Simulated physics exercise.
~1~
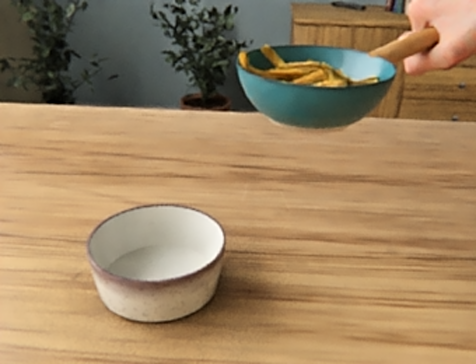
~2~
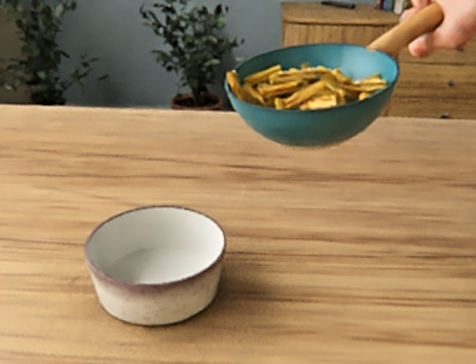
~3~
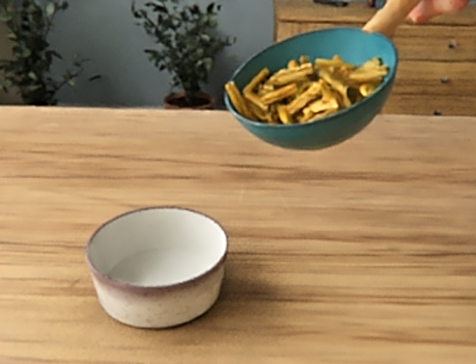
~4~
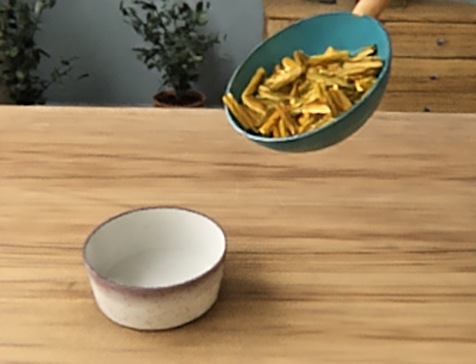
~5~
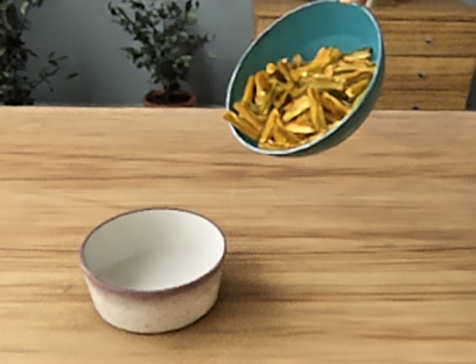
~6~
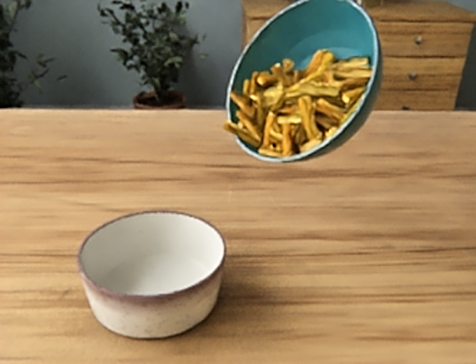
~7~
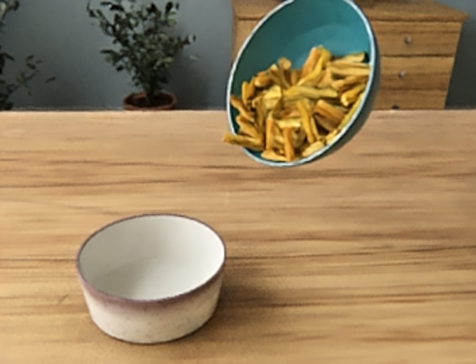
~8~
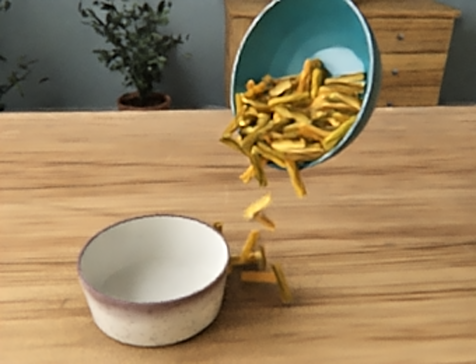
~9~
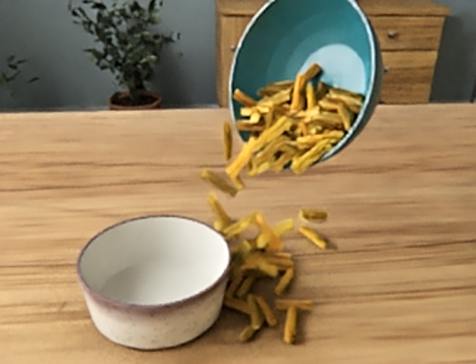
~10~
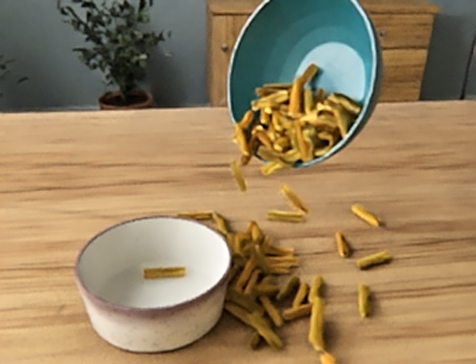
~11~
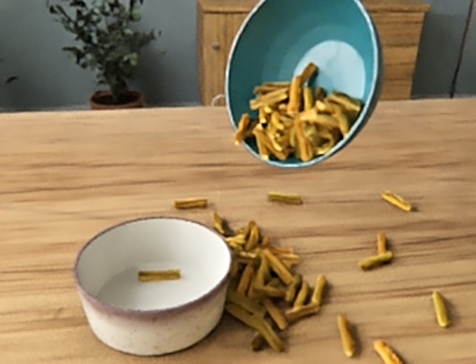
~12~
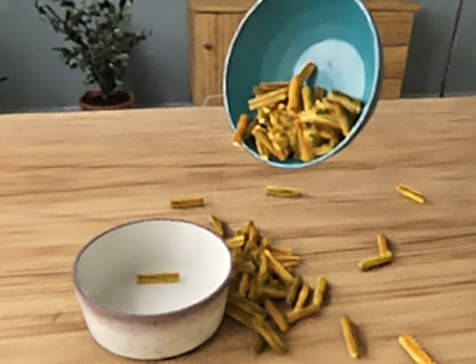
On a wooden table, a hand-held teal bowl tips yellow-brown pasta pieces mostly beside a pale dish, with many staying inside it.
